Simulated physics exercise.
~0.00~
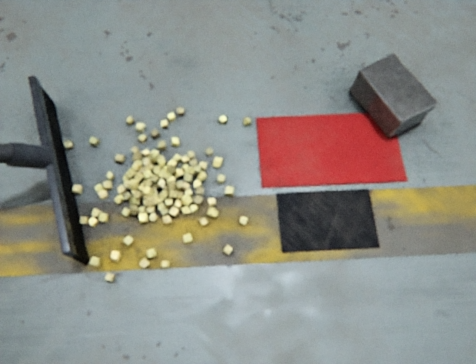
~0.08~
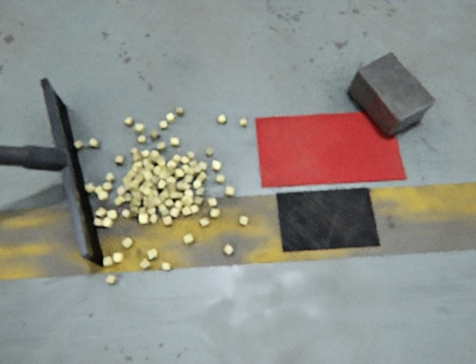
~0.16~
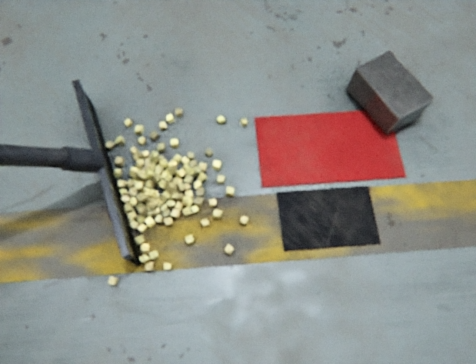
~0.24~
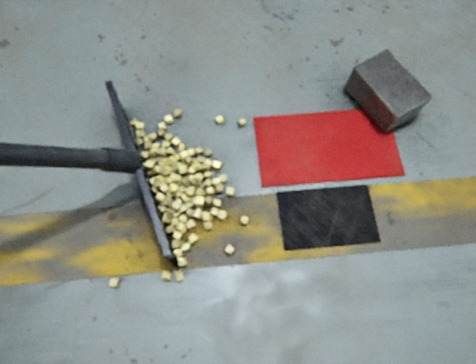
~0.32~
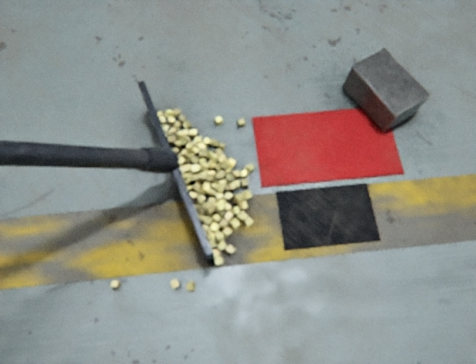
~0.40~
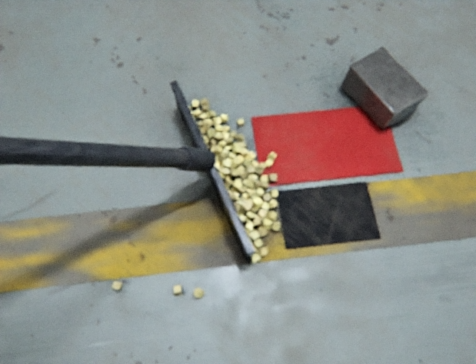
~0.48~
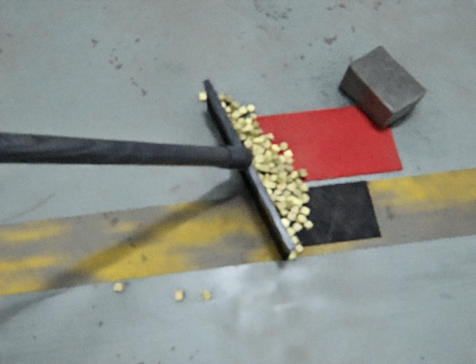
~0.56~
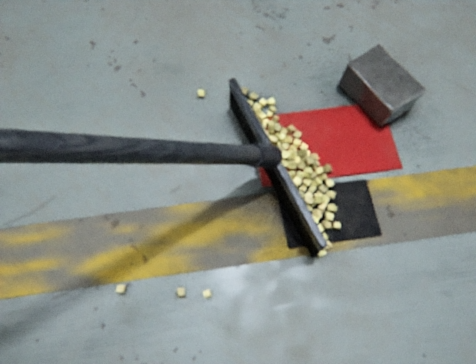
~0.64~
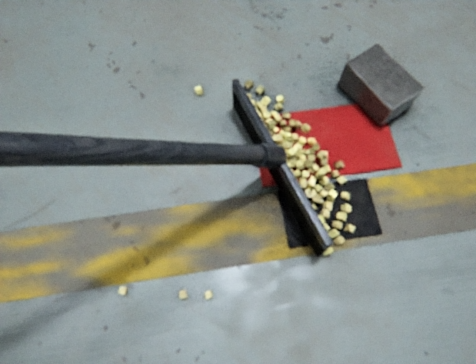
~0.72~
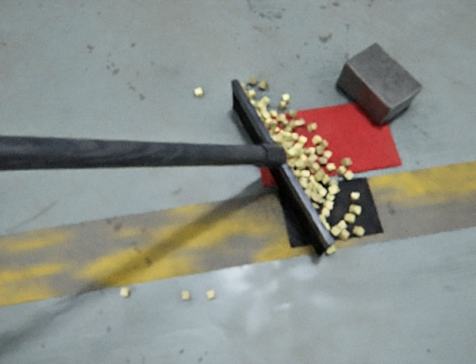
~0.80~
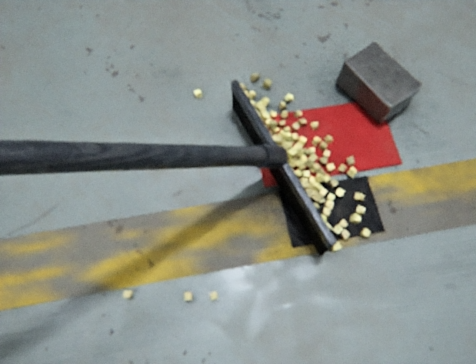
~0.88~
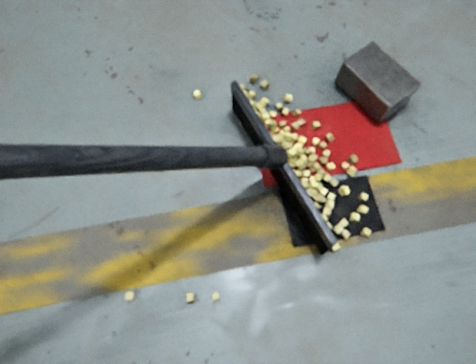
On a grey floor crossed by a worn yellow band, a loose heap of small pale yellow cubes lies between a black squeegee and two flat sheets, one red and one black. A dark block sits at the red sheet's upper right corner. The squeegee slides right, gathering the cubes along its slanted blade and leaving a few stragglers behind. It pushes the heap onto both sheets, then halts. The cubes spread slightly ahead of the blade and settle, with about half on red, others on black, and some off the sheets.
